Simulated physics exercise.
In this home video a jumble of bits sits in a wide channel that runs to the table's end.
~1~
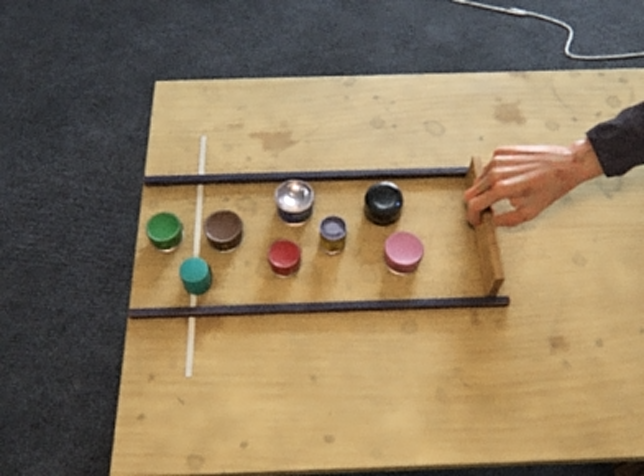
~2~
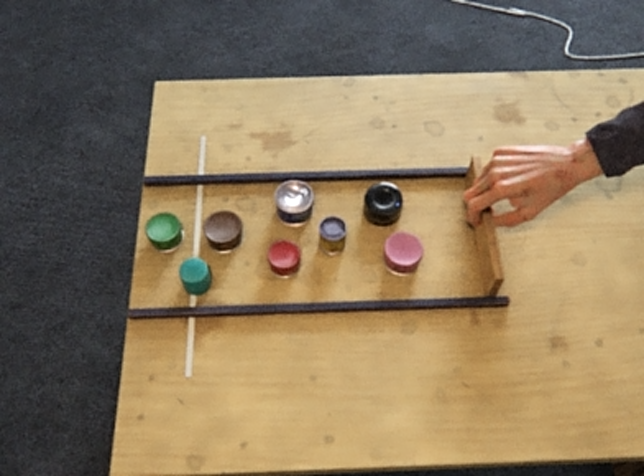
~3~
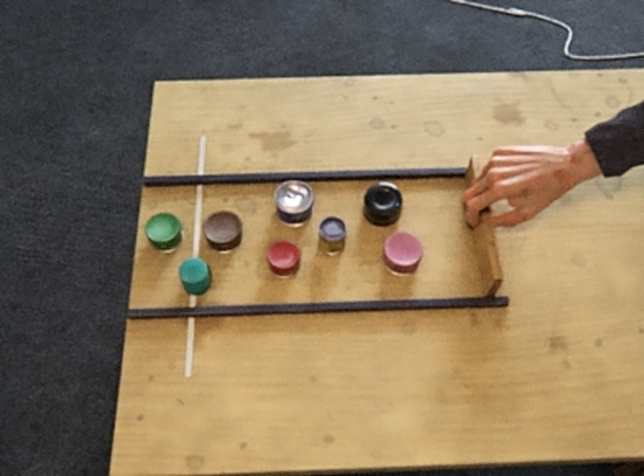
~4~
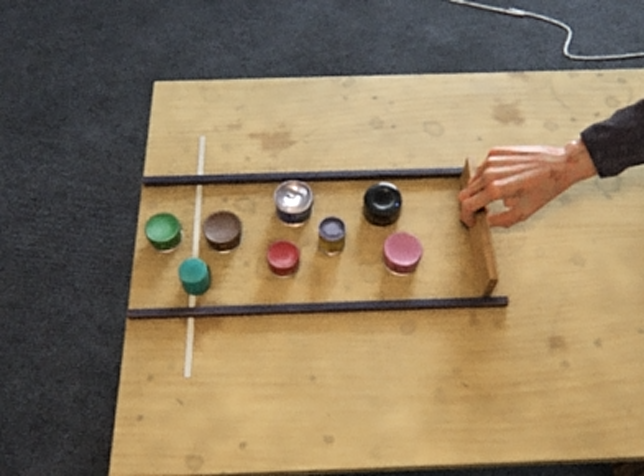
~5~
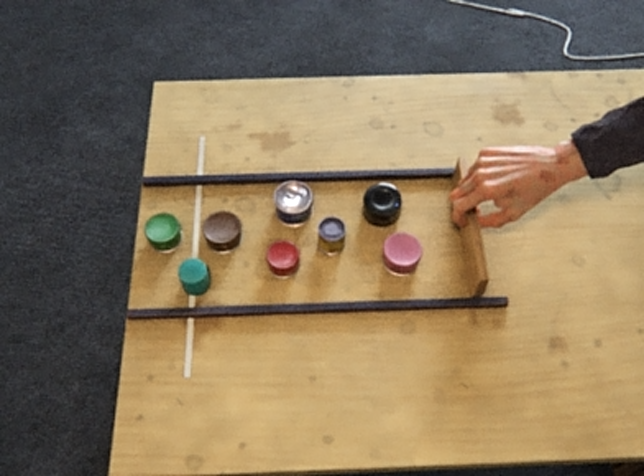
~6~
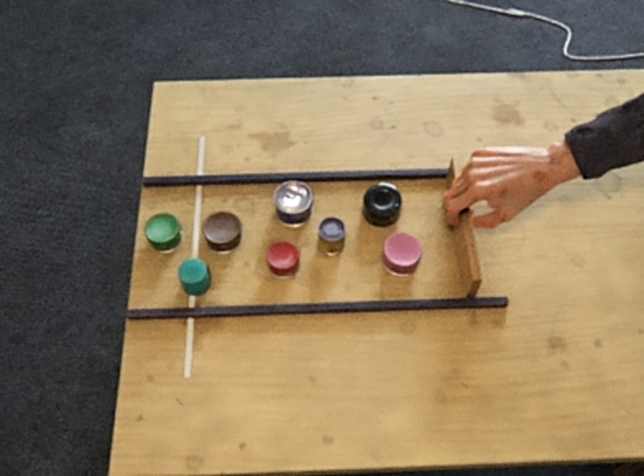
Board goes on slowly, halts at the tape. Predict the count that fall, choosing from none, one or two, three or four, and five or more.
The count that fall is one or two.
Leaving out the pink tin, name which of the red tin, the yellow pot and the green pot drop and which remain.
Red tin: Still up; yellow pot: Still up; green pot: Down.
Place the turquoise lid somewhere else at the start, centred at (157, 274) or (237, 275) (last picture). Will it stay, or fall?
Taking the two spots in turn, it gets knocked off and then stays put.
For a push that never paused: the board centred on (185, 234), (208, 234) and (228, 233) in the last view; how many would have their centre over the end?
3, 1 and 0.
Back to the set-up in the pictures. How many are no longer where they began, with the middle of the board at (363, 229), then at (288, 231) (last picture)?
The count is 3 at the first point and 5 at the second.
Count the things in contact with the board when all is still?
Contact count: 3.
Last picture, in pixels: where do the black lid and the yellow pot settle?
The black lid settles near (177, 208); as for the yellow pot, near (180, 235).
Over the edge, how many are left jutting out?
In total, 3 of them.
Early on, none off yet; green pot at rest near (164, 233); turquoise lid at rest near (194, 278); brown pot at rest near (223, 232).
A while later, none off yet; green pot at rest near (164, 233); turquoise lid at rest near (194, 278); brown pot at rest near (222, 232).
Finally, the number that fall off is one or two; lost, green pot.
